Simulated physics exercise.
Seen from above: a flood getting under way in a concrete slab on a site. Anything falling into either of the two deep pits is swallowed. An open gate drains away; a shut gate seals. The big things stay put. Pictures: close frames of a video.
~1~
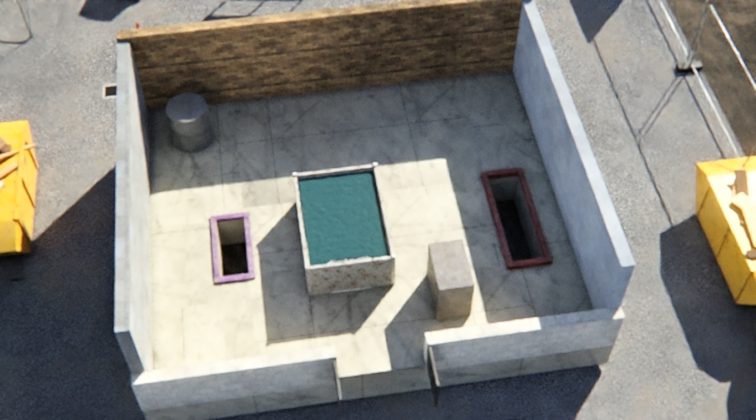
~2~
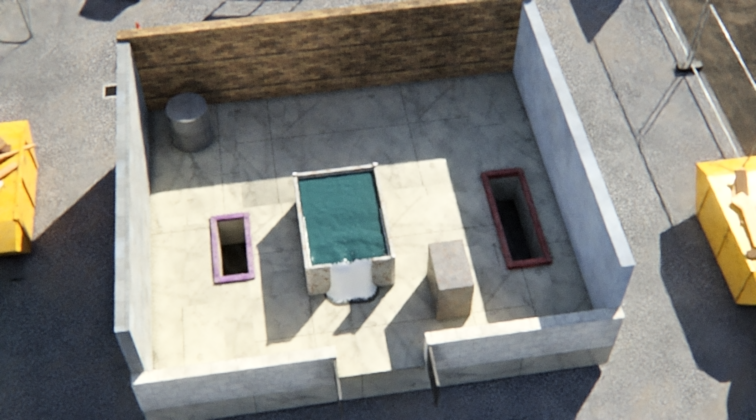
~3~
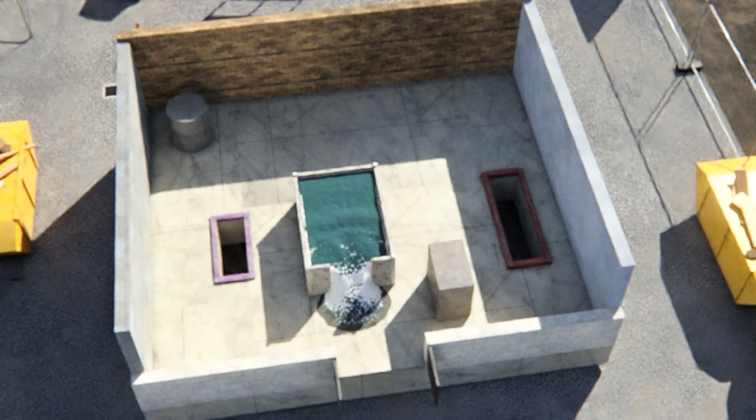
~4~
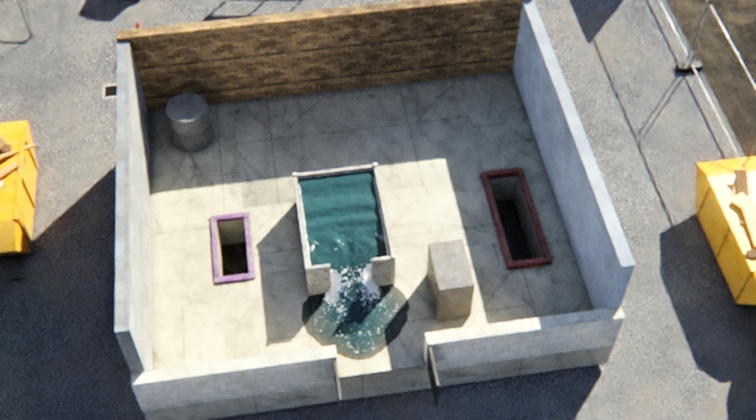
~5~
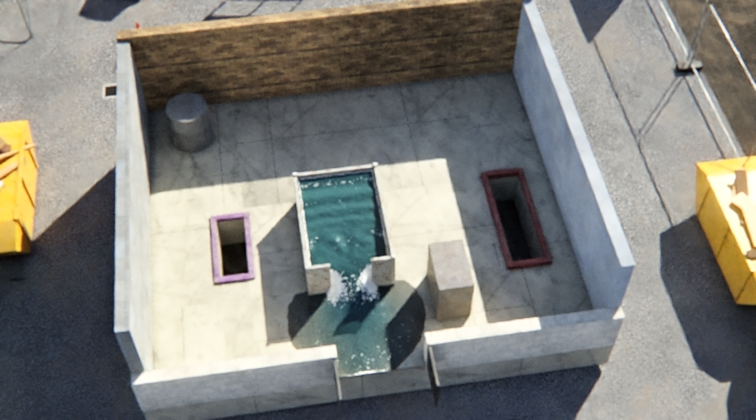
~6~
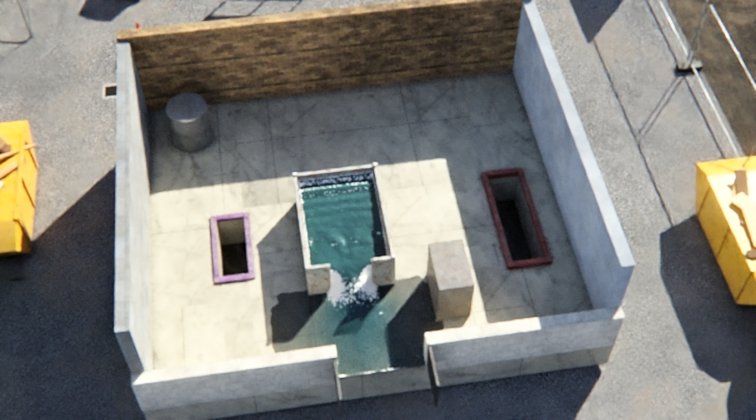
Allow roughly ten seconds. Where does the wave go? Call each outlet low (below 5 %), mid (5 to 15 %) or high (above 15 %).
Outlets - gate: High; red pit: Low; purple pit: Low.
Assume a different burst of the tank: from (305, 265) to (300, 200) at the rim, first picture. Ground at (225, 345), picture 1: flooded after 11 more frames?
Check at the given point: Inundated.
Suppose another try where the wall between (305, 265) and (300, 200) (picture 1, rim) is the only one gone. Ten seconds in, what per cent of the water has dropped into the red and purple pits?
Red 0 %, purple 40 %.
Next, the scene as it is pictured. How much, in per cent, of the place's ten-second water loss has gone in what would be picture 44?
Estimate: Some 85 %.
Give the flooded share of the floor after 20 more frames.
Estimate: Near 25 %.
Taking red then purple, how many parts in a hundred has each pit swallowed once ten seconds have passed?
The first comes to roughly 0 percent, the second to roughly 0 percent.
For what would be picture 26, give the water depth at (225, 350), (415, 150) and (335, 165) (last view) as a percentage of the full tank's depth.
Readings in sequence: 4, 0, 0 percent.
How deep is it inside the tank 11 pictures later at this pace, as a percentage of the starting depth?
Estimate: Some 54 %.
A moment on, water covers 10 % of the floor; the gate 10 %, the red pit 0 %, the purple pit 0 %.
Next, water covers 20 % of the floor; the gate 21 %, the red pit 0 %, the purple pit 0 %.
Then, water covers 25 % of the floor; the gate 31 %, the red pit 0 %, the purple pit 0 %.
Later, water covers 40 % of the floor; the gate 43 %, the red pit 0 %, the purple pit 0 %.
In the end, water covers 55 % of the floor; the gate 51 %, the red pit 0 %, the purple pit 0 %.
